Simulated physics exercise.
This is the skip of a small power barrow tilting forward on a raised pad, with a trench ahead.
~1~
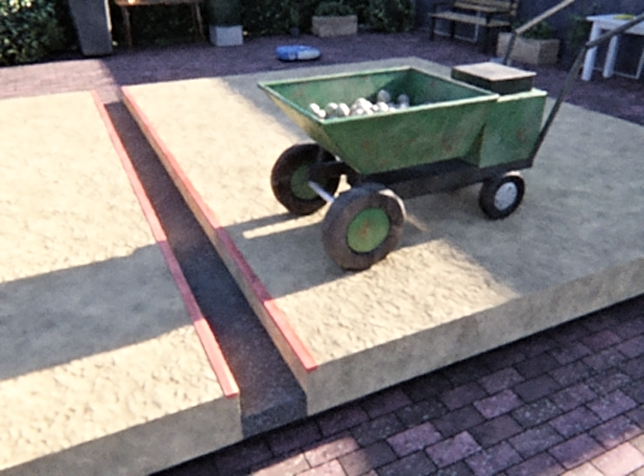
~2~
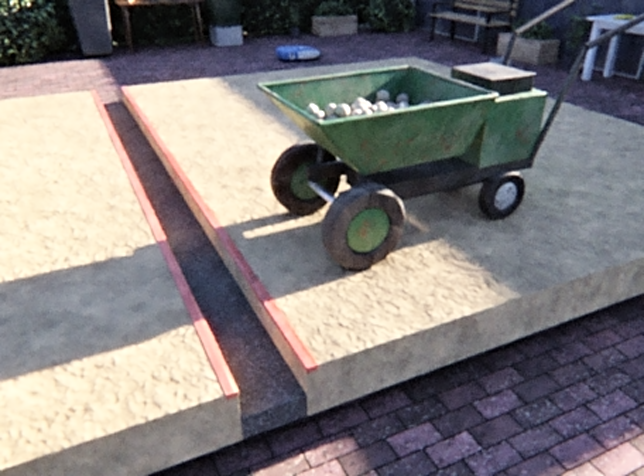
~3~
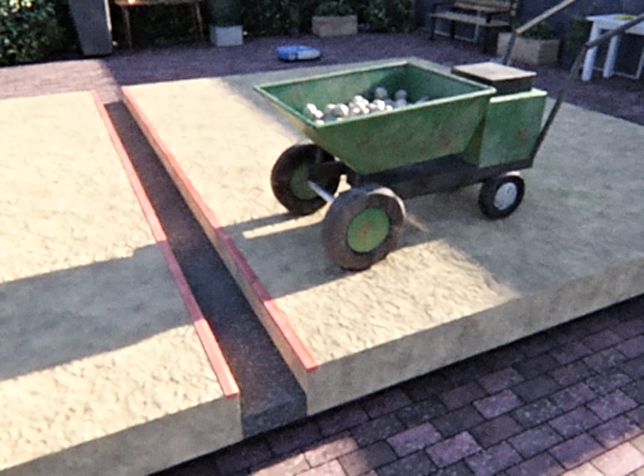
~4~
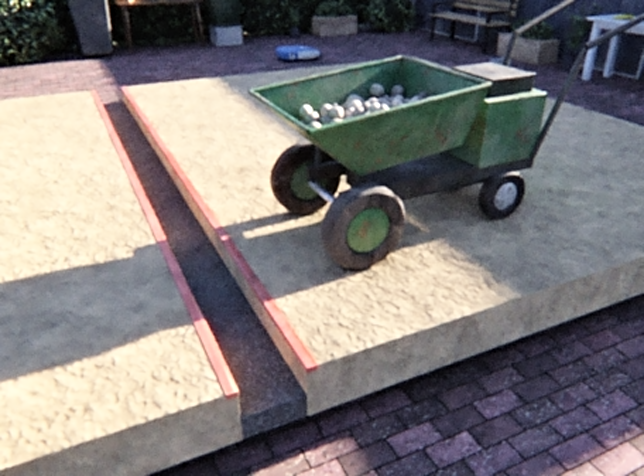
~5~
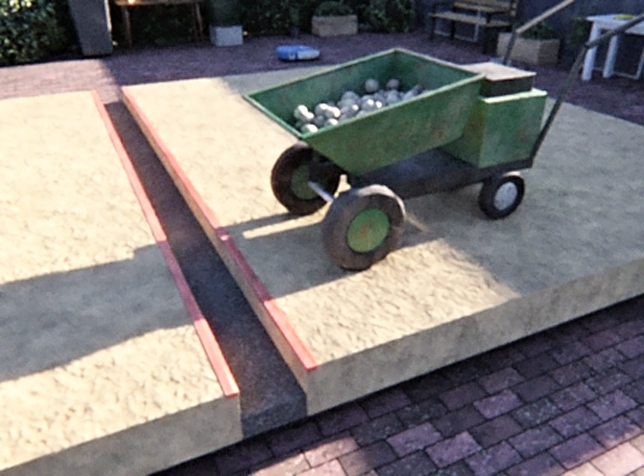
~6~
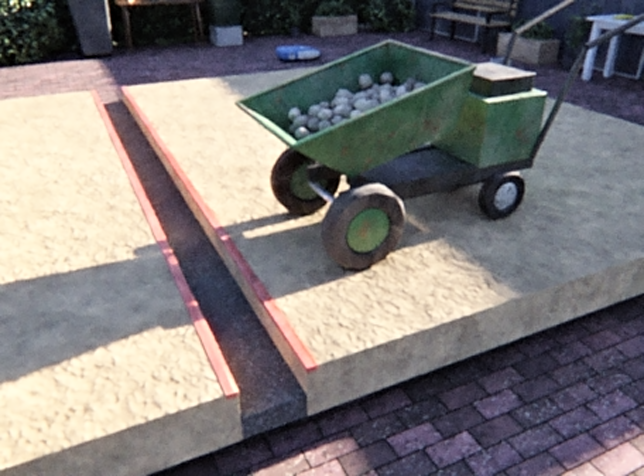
The green skip of a small barrow, loaded with rounded grey stones, sits level on a raised pad beside a narrow trench edged in red. It begins to tilt forward slightly, then tips further, its lip dipping toward the left as the back rises, while the wheels stay still.
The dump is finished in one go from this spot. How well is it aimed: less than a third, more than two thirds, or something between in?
Between the edges lies more than two thirds of the load.
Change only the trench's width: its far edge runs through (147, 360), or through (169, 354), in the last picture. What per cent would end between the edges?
The first gives 100 %, the second 100 %.
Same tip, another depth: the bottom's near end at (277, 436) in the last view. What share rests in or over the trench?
Close to 90 per cent.
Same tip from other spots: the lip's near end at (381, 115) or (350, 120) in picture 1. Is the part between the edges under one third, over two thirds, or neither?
At the first place one to two thirds, at the second more than two thirds.
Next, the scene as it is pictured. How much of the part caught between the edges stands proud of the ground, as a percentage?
It comes to 15 per cent or so.
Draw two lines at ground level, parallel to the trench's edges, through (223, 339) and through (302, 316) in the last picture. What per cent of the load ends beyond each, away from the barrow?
Near 30 % and 90 %.
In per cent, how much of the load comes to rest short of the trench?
Some 0 per cent.
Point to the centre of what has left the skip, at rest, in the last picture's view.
Around (204, 278).
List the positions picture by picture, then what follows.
In the first picture, lip of the skip at (321, 124), level; top of the load at (382, 115), river pebbles; first edge of the trench at (282, 321); far edge at (209, 343), the trench under half as wide as the skip, and about half as deep as wide.
In the second picture, lip of the skip at (319, 125), level; top of the load at (391, 117).
In the third picture, lip of the skip at (315, 128), tipped barely; top of the load at (389, 115).
In the fourth picture, lip of the skip at (309, 132), tipped a little; top of the load at (398, 112).
In the fifth picture, lip of the skip at (301, 138), tipped a little; top of the load at (399, 106).
In the sixth picture, lip of the skip at (292, 147), tipped clearly; top of the load at (403, 95); first edge of the trench at (282, 321); far edge at (209, 343).
Soon after the last picture, skip tipped steeply; all in the skip.
A little later, skip tipped right over; about half in the skip; about half in or heaped over the trench; a small part beyond it.
Later still, skip tipped right over; a small part in the skip; most in or heaped over the trench; about a quarter beyond it.
At rest, skip tipped right over; a small part in the skip; most in or heaped over the trench; about a quarter beyond it.
